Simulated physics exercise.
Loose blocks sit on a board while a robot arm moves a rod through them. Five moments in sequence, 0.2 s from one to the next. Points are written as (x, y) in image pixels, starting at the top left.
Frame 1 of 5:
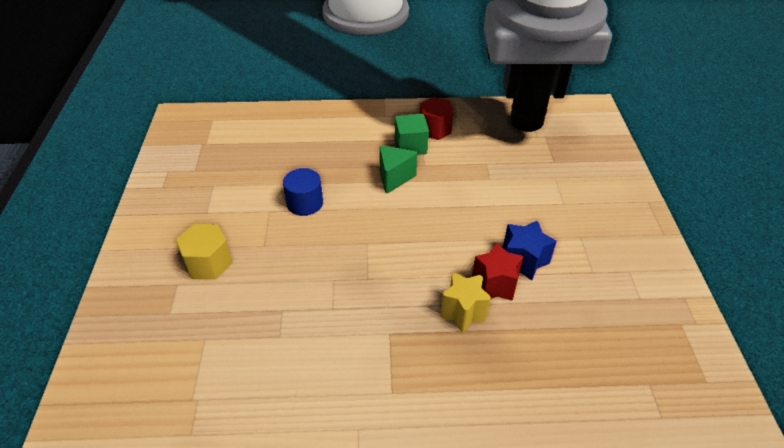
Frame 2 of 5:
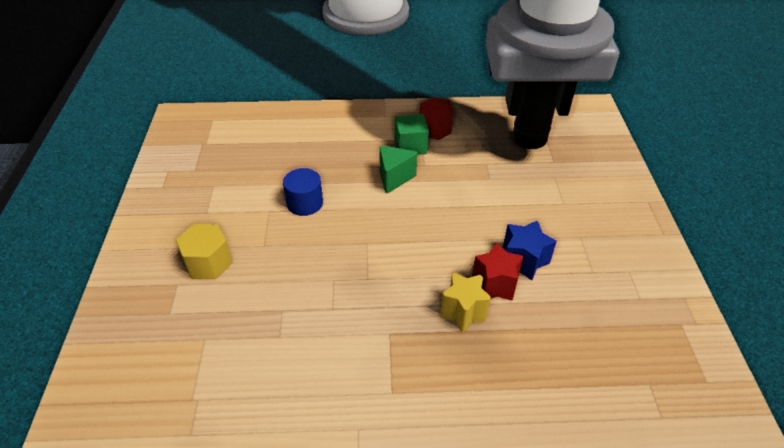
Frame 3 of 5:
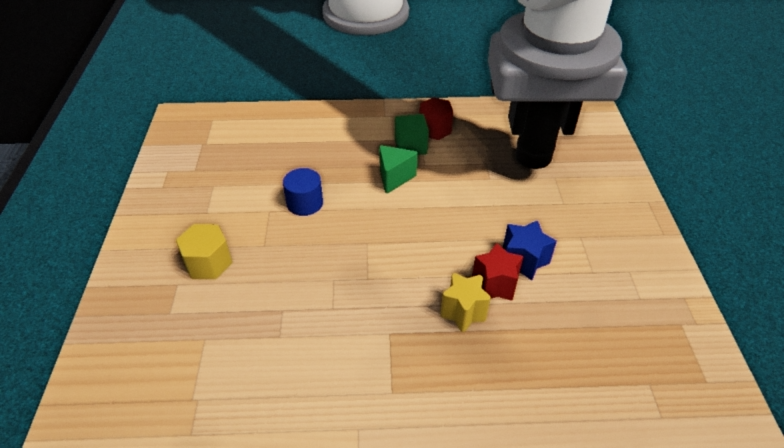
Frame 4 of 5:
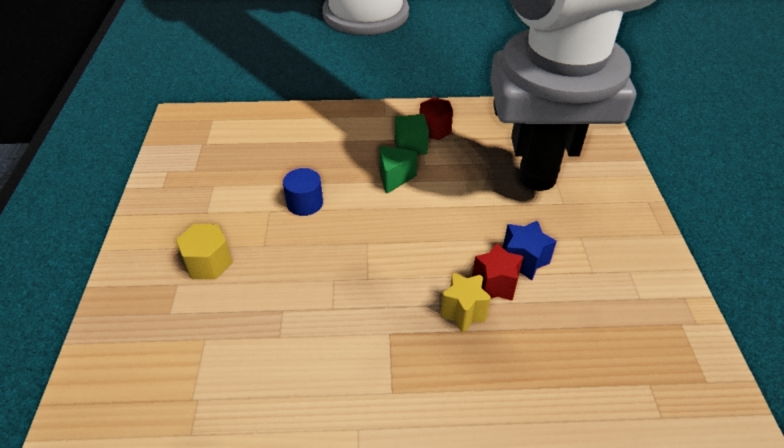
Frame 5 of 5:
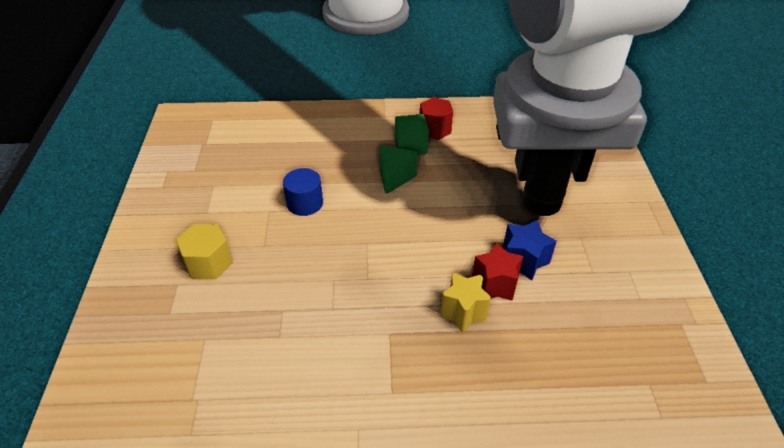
We see a robot arm lower its dark rod from the far edge of a wooden board toward the viewer, drawing near a blue star block beside red and yellow stars, while all the scattered blocks stay still.
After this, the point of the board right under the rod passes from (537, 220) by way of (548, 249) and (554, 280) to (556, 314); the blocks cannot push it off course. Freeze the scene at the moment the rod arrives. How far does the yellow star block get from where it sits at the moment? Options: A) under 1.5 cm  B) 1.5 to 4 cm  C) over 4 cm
My pick is B.
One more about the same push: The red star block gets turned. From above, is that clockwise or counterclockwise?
Seen from above, its turn is clockwise.
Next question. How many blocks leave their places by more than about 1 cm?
Going by the path, three or more blocks will move.
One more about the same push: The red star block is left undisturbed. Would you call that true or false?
False - the claim does not hold.
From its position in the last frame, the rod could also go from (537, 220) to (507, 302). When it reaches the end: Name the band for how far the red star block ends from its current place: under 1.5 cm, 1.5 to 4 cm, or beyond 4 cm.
The distance will be above 4 cm.
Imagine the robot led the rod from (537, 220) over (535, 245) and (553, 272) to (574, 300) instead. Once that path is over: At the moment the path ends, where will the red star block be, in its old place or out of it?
It gets displaced.
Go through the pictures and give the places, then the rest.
The first frame shows lower end of the rod (526, 123), tops of blocks, yellow star block (467, 290), red star block (500, 262), blue star block (530, 237).
The second frame shows rod (530, 139), blocks as before.
The third frame shows rod (533, 158), blocks as before.
The fourth frame shows rod (537, 180), blocks as before.
The fifth frame shows rod (541, 203), yellow star block (467, 290), red star block (500, 262), blue star block (530, 237).
The first path, step by step. One third of the way, rod (552, 232); red star block (494, 267); blue star block (527, 252), turned 15° clockwise.
Two thirds of the way, rod (560, 264); yellow star block (446, 292), turned 20° anticlockwise; red star block (481, 277), turned 30° clockwise; blue star block (524, 276), turned 50° clockwise.
At the end, rod (562, 298); yellow star block (444, 291), turned 25° anticlockwise; red star block (480, 277), turned 35° clockwise; blue star block (522, 293), turned 95° clockwise.
